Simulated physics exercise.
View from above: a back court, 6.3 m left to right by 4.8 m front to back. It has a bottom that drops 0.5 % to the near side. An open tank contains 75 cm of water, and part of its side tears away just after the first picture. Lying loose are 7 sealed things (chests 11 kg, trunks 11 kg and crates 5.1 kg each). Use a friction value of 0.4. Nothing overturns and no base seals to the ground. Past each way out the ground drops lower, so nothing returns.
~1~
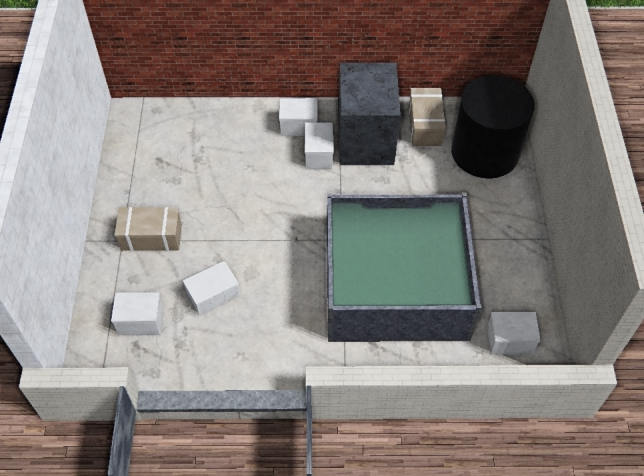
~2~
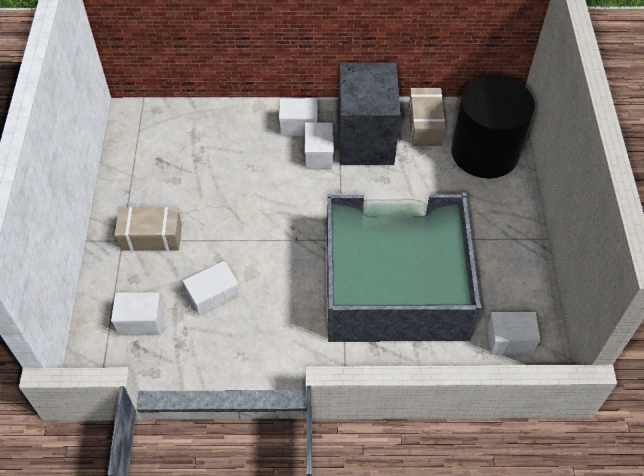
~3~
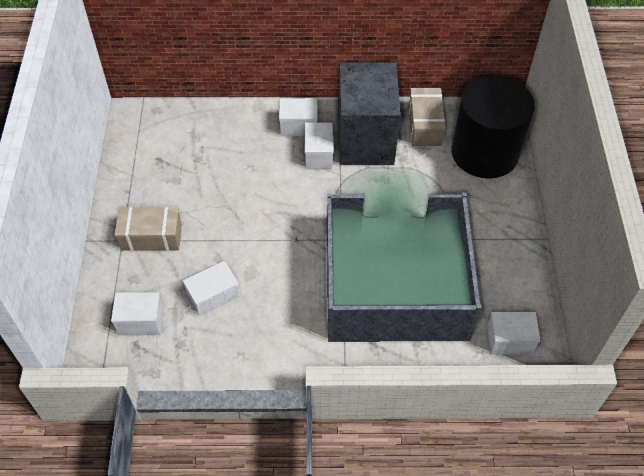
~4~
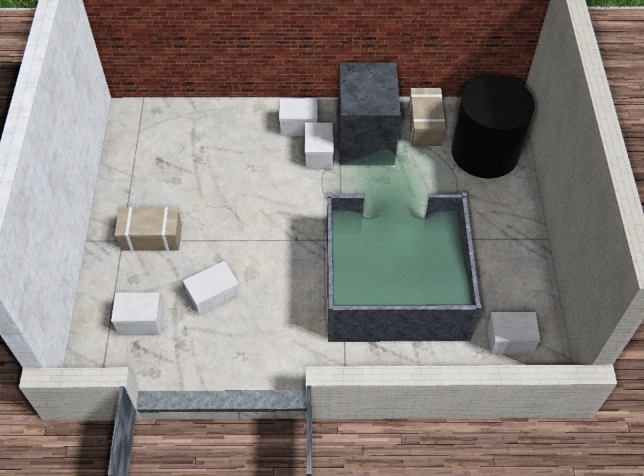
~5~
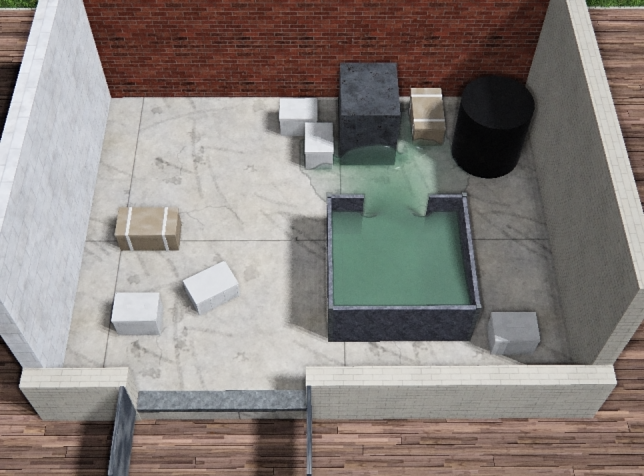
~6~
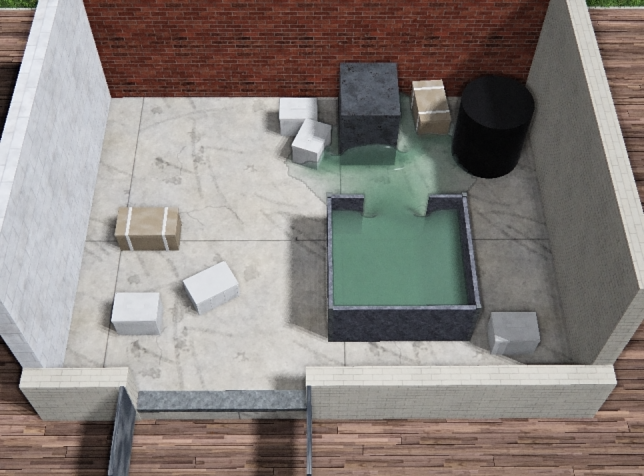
Green water fills a dark square tank right of centre in a walled court with a brick back wall and pale marble floor, seen from above by a still camera. White and grey blocks and strapped tan boxes sit around it, with a tall dark block and black cylinder behind. The tank's back side opens, water pours out and spreads backward, and a white block and tan box shift slightly.
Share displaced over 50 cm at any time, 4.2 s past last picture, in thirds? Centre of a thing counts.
Central band.
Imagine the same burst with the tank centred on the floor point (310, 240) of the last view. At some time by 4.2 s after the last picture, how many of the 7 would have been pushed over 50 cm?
Count: 5.
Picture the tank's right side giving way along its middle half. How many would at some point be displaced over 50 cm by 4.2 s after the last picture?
Result: 1.
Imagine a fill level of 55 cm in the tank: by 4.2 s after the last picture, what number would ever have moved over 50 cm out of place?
Count: 2.
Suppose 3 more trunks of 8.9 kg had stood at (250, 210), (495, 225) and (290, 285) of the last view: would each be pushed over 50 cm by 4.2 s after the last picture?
In turn: Over, more, short of it.
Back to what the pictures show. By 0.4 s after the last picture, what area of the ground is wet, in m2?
Wet area: Approx. 8.5 m2.
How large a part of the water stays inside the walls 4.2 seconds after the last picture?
Still held: Near 100 %.
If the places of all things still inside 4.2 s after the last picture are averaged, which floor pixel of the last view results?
I'd say about (233, 237) in the last view.
Then, 0.4 s after the last picture 1 of 7 are over 50 cm from their spots; 1 afloat.
Then, 1.5 s after the last picture 1 of 7 are over 50 cm from their spots; 1 afloat.
Then, 2.8 s after the last picture 2 of 7 are over 50 cm from their spots; 3 afloat.
Then, 4.2 s after the last picture 4 of 7 are over 50 cm from their spots, and 4 have been at some point; 5 afloat.
